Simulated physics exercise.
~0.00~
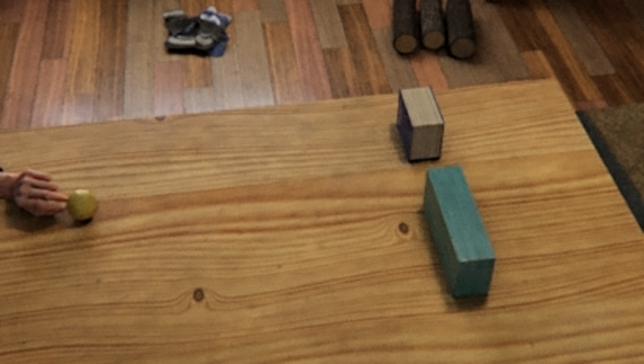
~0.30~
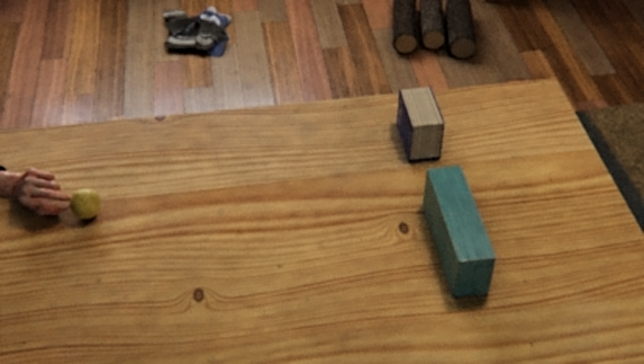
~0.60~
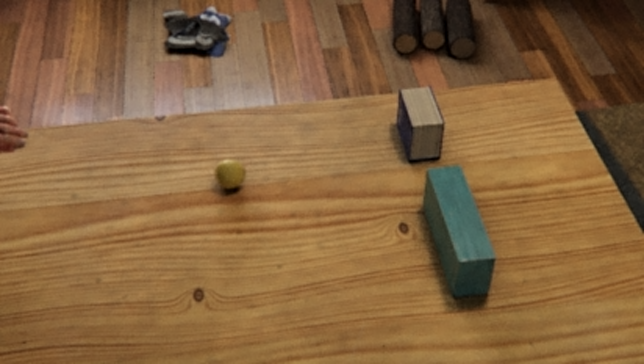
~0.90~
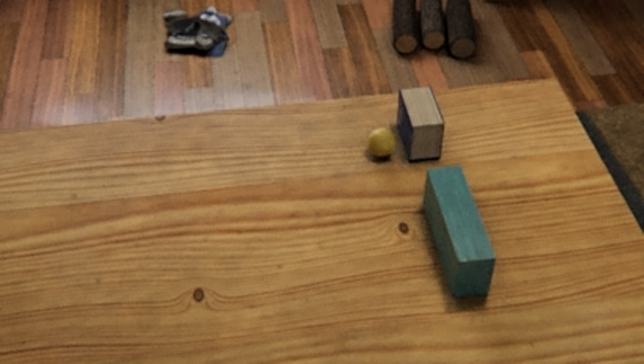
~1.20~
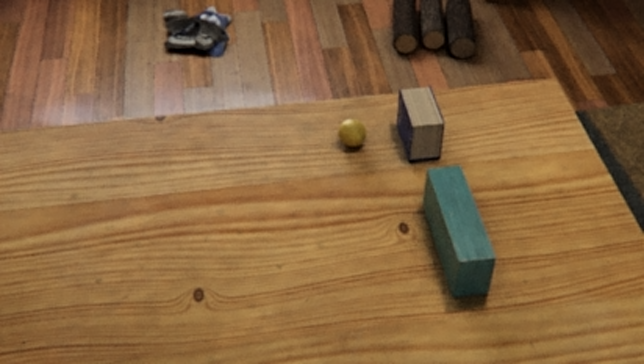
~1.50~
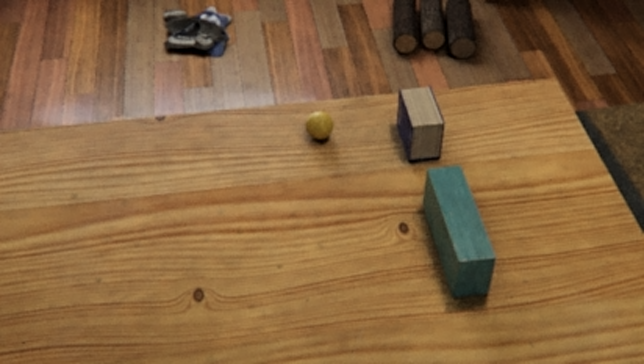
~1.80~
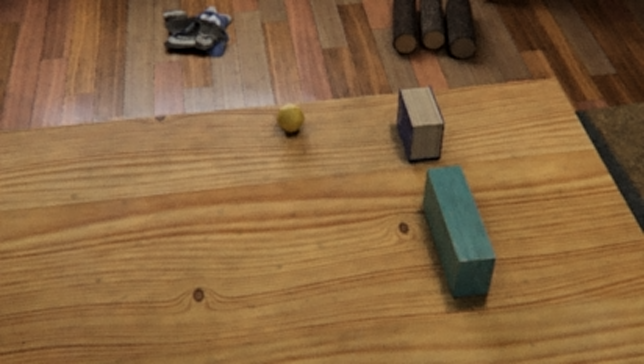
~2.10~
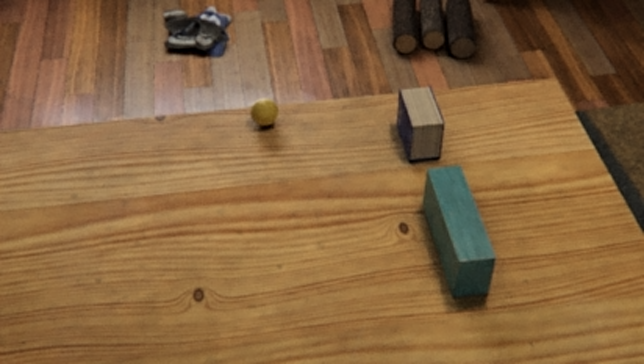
The video shows a hand releasing a small, round yellow object on a wooden table and drawing back as it rolls right toward a blue-sided block beside a turquoise one. It hits the blue-sided block, misses the gap, and rolls back left, ending near the table's far edge.
